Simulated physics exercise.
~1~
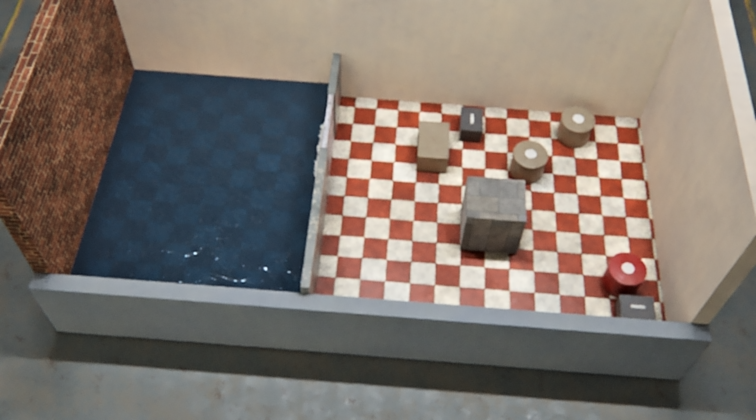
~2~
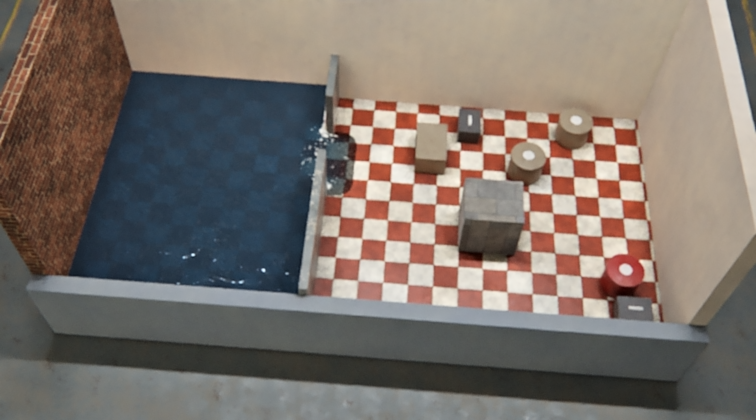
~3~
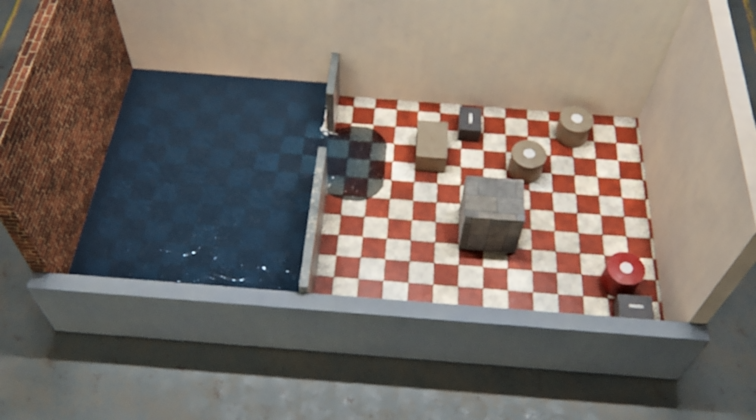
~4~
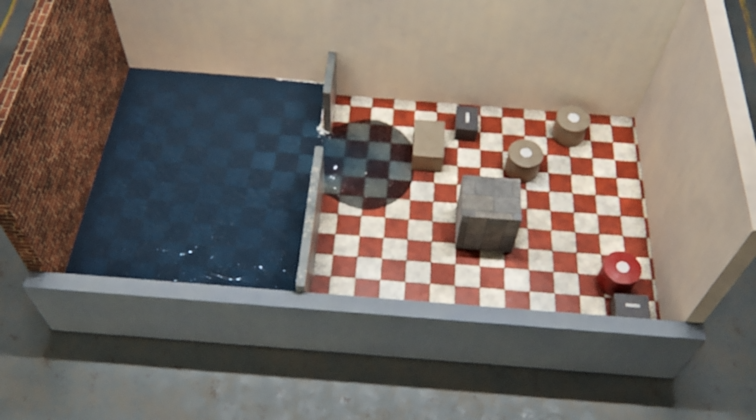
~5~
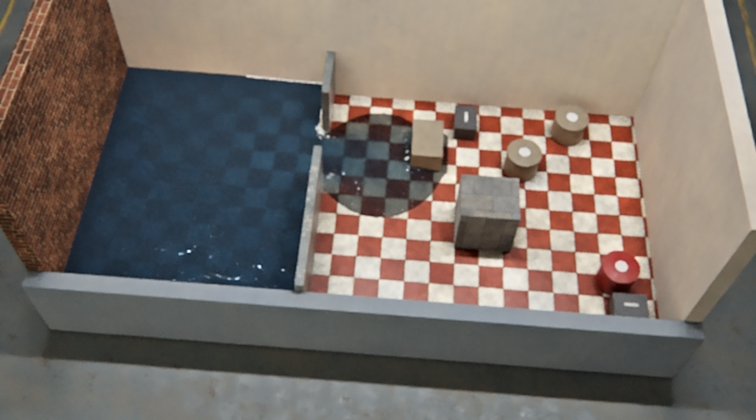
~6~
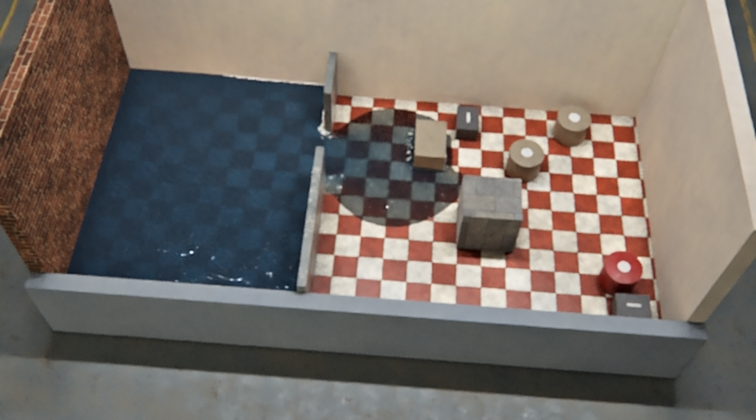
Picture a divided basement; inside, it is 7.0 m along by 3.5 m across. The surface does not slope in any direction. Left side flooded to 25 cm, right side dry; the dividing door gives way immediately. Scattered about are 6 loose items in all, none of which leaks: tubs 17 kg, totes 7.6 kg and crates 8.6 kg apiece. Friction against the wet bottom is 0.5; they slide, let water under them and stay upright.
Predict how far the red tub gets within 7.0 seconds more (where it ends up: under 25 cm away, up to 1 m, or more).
It sits tight.
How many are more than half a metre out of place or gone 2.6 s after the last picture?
By my tally, 2.
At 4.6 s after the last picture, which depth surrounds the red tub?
Roughly 5 cm at that moment.
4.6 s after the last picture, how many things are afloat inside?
Of them, 2.
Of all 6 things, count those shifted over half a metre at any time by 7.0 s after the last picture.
Total: 2.
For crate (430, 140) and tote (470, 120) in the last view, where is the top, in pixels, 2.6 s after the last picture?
Estimated pixels: (500, 127) and (546, 123).
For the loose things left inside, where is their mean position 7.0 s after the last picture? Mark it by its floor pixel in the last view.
Close to (595, 219).
Then, 0.6 s after the last picture the red tub is near (624, 267), 0.0 m from its start, aground; 0 afloat.
Then, 2.6 s after the last picture the red tub is near (624, 267), 0.0 m from its start, aground; 1 afloat.
Then, 4.6 s after the last picture the red tub is near (624, 267), 0.0 m from its start, aground; 2 afloat.
Then, 7.0 s after the last picture the red tub is near (624, 267), 0.0 m from its start, aground; 3 afloat.
